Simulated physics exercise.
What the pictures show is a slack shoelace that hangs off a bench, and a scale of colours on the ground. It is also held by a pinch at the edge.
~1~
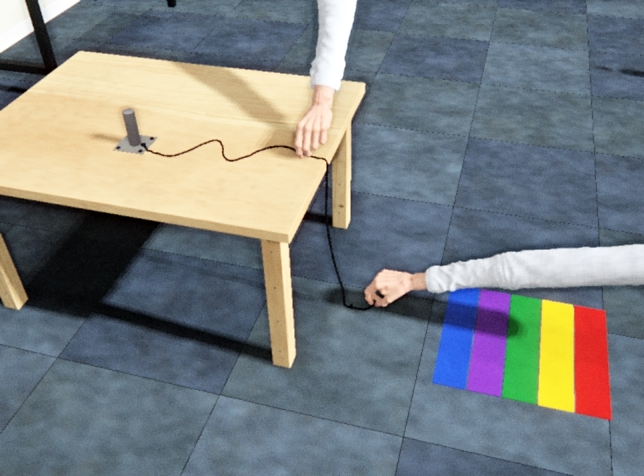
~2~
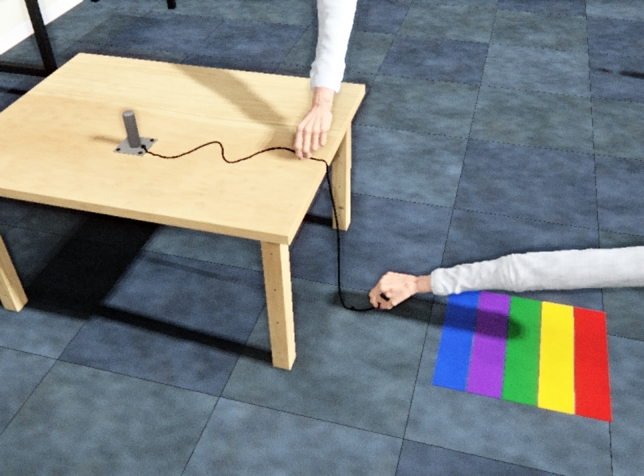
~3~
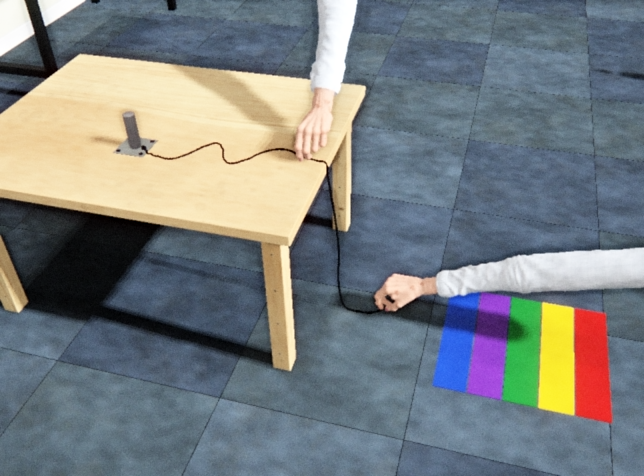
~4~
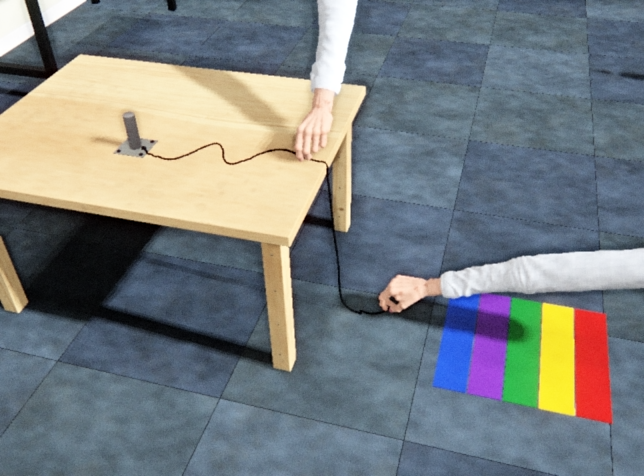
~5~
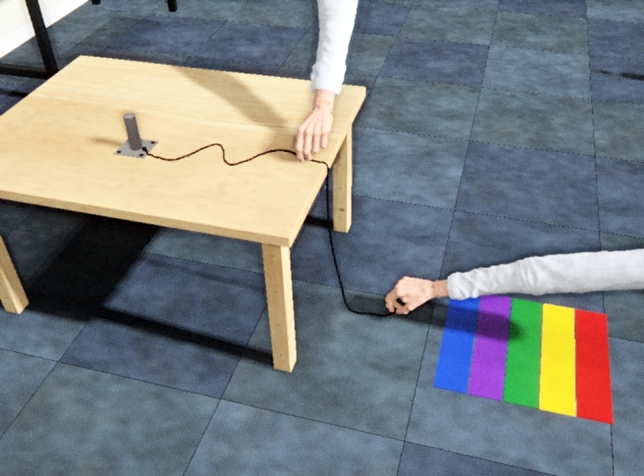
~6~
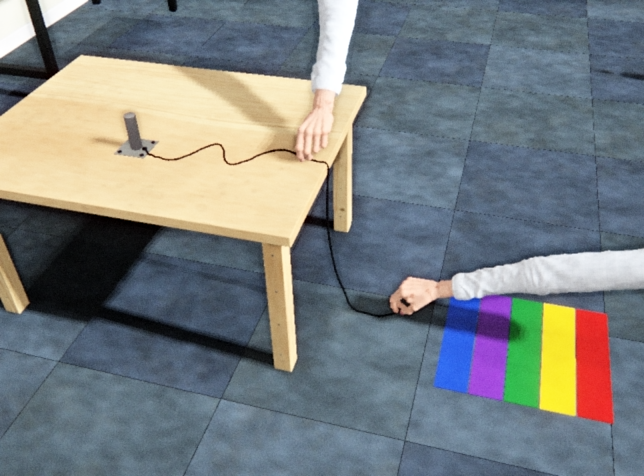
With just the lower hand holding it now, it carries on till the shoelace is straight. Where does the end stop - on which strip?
On the yellow strip.
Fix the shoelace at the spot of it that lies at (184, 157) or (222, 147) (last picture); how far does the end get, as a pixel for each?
First try close to (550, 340), second close to (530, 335).
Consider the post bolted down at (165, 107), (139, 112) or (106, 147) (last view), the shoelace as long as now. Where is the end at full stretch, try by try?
Going through the tries, you get (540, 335), then (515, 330), then (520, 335).
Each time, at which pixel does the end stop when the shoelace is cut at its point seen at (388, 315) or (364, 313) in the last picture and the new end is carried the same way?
Around (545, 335) for the first cut and around (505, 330) for the second.
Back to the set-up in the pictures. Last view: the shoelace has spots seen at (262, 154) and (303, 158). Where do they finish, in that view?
End points: Roughly (312, 163); roughly (352, 188).
A little later, end near (501, 330); over purple.
Next, end near (540, 337); over green.
When it is tight, end near (562, 341); over yellow. It gets as far as the yellow strip.
